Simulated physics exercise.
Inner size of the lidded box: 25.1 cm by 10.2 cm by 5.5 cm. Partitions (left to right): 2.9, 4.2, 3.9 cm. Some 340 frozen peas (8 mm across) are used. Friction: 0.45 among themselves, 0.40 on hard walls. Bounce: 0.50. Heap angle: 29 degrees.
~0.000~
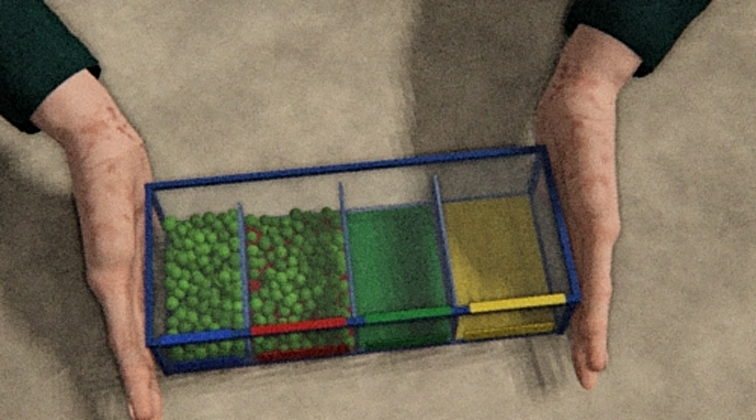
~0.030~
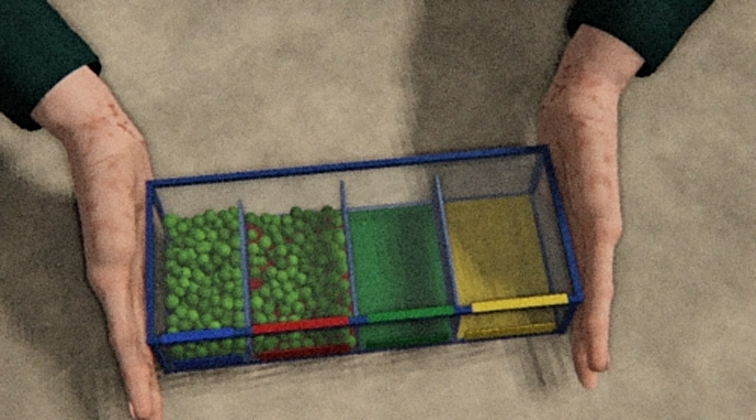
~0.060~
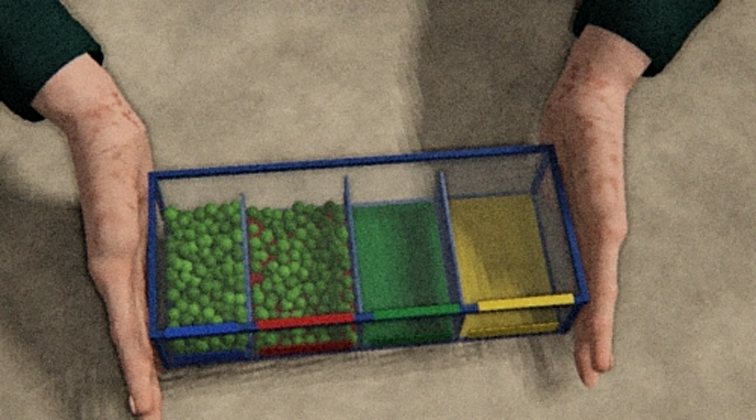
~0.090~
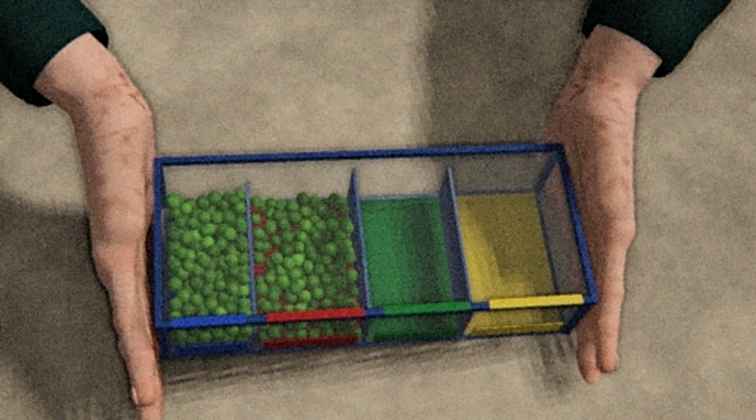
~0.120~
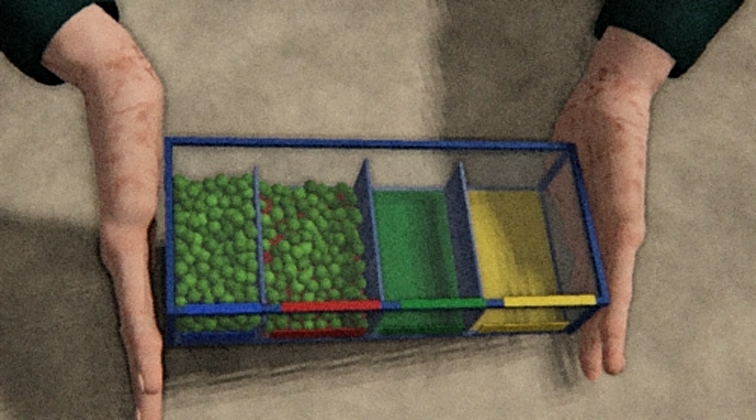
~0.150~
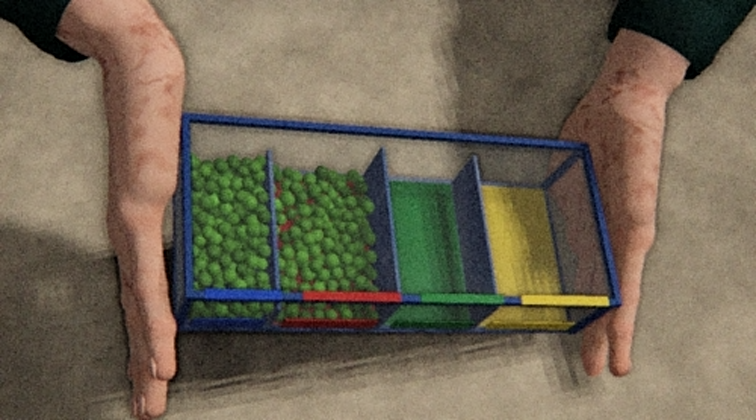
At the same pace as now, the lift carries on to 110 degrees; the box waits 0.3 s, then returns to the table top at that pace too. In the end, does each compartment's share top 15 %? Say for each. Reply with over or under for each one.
Red: Over, blue: Under, green: Under, yellow: Under.
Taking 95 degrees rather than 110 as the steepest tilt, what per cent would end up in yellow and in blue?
Yellow: 15; blue: 0 (per cent).
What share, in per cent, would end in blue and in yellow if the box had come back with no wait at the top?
Then: Blue 0, yellow 5.
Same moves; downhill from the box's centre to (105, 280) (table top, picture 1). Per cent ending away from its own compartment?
My guess is roughly 40 percent.
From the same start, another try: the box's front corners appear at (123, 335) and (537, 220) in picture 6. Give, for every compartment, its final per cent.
Red = 10 %, blue = 90 %, green = 0 %, yellow = 0 %.
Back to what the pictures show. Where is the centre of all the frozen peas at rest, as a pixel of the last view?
Somewhere around (326, 292) in the final frame.
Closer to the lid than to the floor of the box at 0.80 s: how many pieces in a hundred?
Share: Approx. 80 %.
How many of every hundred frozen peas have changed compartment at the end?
Near 65 per cent, all told.
Then, at 0.80 s, tilt 110 degrees; red 85 %, blue 5 %, green 5 %, yellow 5 %.
After 1.24 s, tilt 63 degrees; red 85 %, blue 5 %, yellow 10 %.
After 1.75 s, tilt 0 degrees; red 85 %, green 5 %, yellow 10 %.
By 2.2 s all is still; red 85 %, blue 0 %, green 5 %, yellow 10 %.
